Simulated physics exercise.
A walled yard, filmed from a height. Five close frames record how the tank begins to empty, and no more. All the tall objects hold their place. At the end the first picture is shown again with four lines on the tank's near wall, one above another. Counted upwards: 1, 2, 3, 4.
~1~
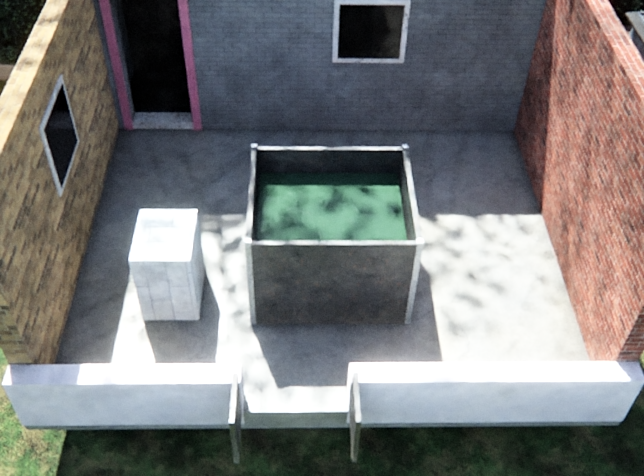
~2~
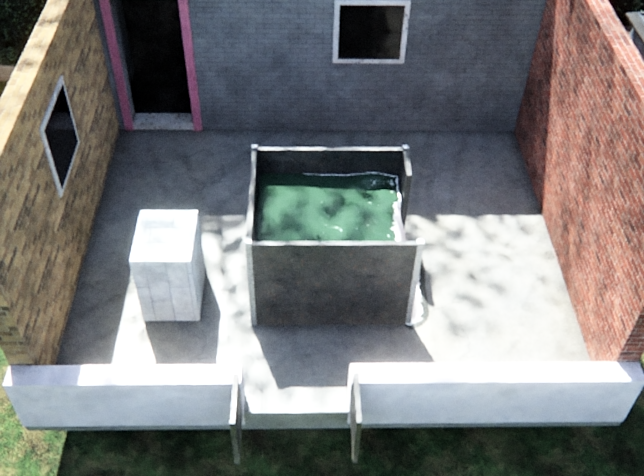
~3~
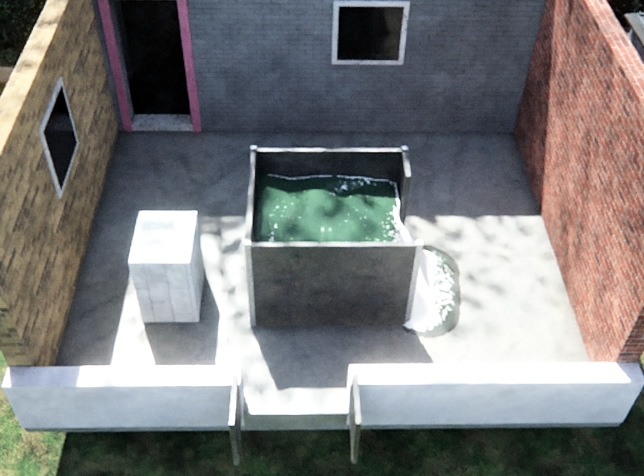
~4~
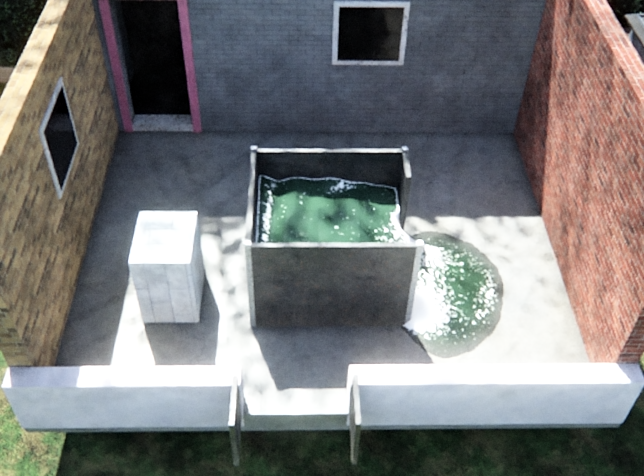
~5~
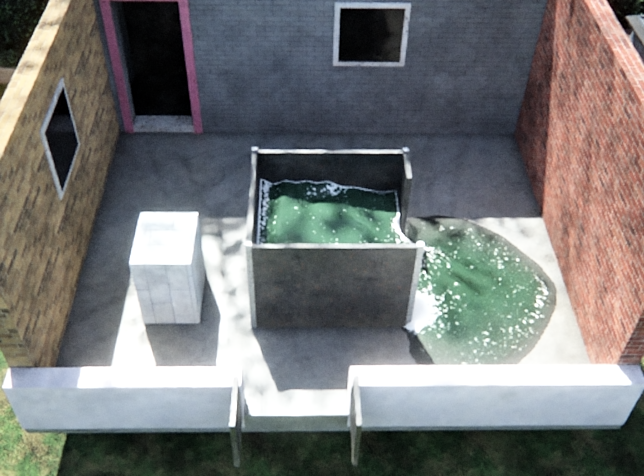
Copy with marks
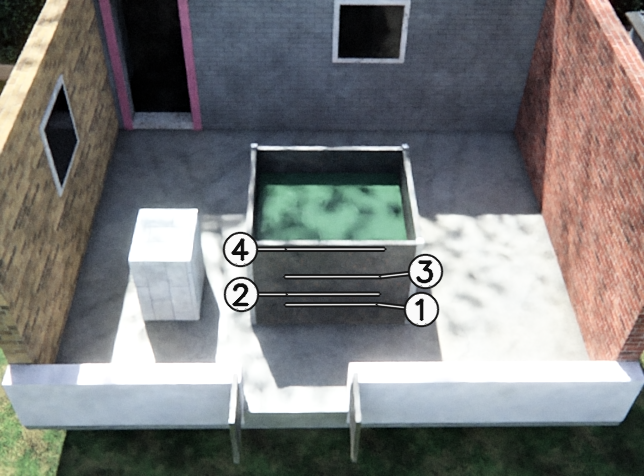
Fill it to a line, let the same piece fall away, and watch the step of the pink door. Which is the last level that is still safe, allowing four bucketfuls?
Go for 3.
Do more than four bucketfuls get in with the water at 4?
Yes, it does.
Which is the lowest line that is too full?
Line 4.
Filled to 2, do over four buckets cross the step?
No.
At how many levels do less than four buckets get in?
Three of the four.
In white, 1 at (331, 304); 2 at (332, 294); 3 at (333, 276); 4 at (334, 249); from the bottom up 1, 2, 3, 4.
With 1, nothing gets over.
With 2, nothing gets over.
With 3, a splash gets over, under a bucket.
With 4, about 8 bucketfuls get in.
